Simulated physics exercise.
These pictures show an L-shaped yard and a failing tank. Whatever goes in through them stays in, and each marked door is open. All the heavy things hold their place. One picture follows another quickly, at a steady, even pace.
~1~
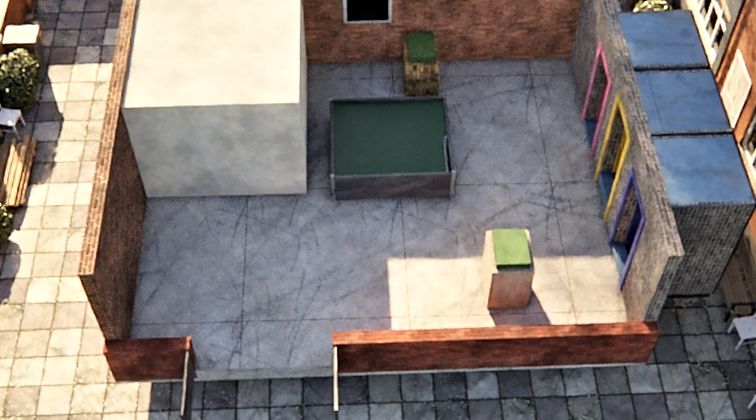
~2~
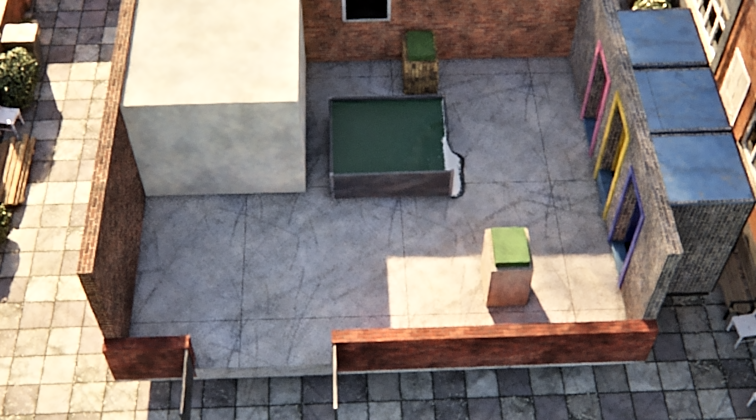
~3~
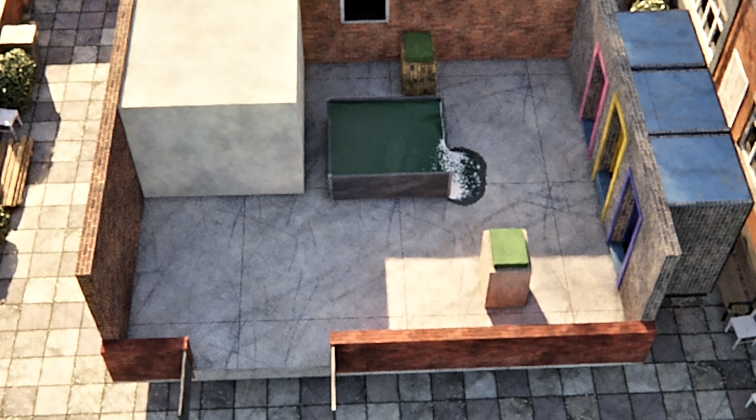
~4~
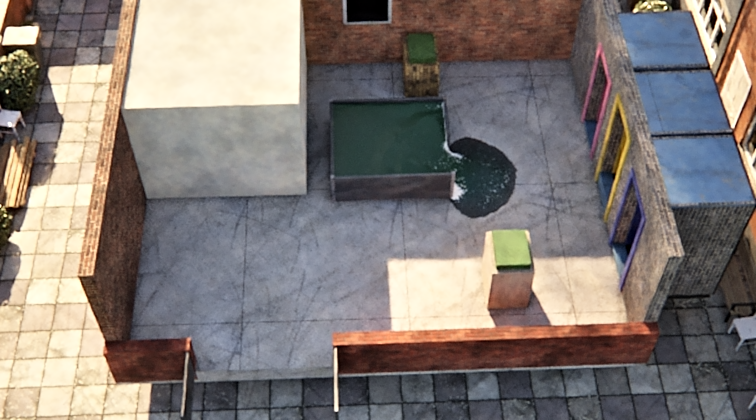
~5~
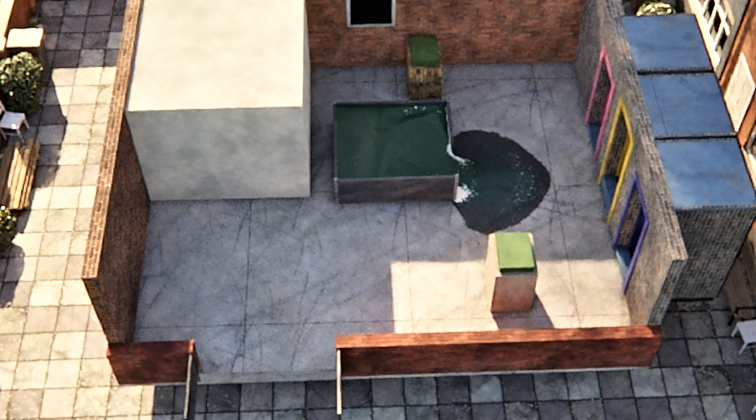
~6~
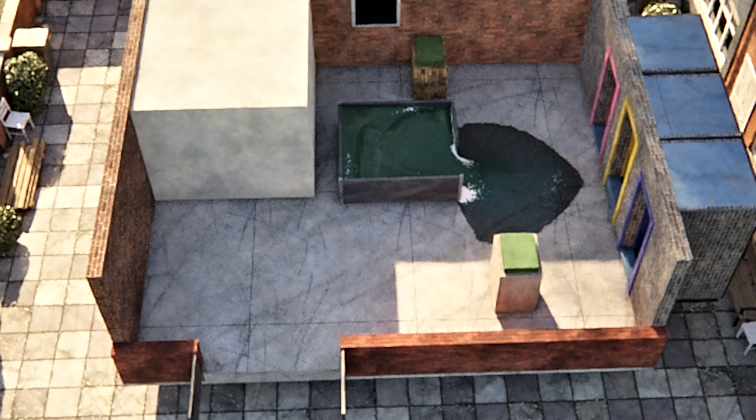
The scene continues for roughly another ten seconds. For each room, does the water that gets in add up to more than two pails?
My prediction: Yellow door: Does not overshoot; blue door: Overshoots; pink door: Overshoots.
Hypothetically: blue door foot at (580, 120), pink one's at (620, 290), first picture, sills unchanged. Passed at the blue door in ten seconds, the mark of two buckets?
Result - the blue one exceeds the limit.
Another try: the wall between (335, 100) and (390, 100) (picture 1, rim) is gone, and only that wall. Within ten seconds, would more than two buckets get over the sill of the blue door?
Door blue: It stays beneath the limit.
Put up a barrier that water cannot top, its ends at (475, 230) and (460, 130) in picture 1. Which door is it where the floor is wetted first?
The first is the one in pink.
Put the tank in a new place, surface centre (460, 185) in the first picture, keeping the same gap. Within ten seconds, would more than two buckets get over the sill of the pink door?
I'd say the pink door door never reaches the line.
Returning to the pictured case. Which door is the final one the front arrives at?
Door: The one in blue.
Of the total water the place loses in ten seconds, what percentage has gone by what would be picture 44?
About 80 per cent.
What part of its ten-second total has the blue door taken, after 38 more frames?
It would be roughly 75 percent of the ten-second total.
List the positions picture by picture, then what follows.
The open tank at (390, 138) is whole and still, in the first frame.
Water pours out at (447, 166) and has run to (456, 195), in the second frame.
Water pours out at (446, 169) and has run to (477, 158), in the third frame.
The front is at (511, 170), out from the gap at (448, 170), in the fourth frame.
The front is at (546, 181), out from the gap at (451, 173), in the fifth frame.
The front is at (578, 183), out from the gap at (456, 173), in the sixth frame.
A moment on, water covers 20 % of the floor; the yellow door wet at the sill, nothing in, the blue door not reached, the pink door under two buckets in.
Next, water covers 25 % of the floor; the yellow door wet at the sill, nothing in, the blue door under two buckets in, the pink door over two buckets in.
Then, water covers 30 % of the floor; the yellow door wet at the sill, nothing in, the blue door over two buckets in, the pink door far over two buckets in.
Later, water covers 55 % of the floor; the yellow door wet at the sill, nothing in, the blue door over two buckets in, the pink door far over two buckets in.
In the end, water covers 95 % of the floor; the yellow door wet at the sill, nothing in, the blue door over two buckets in, the pink door far over two buckets in.
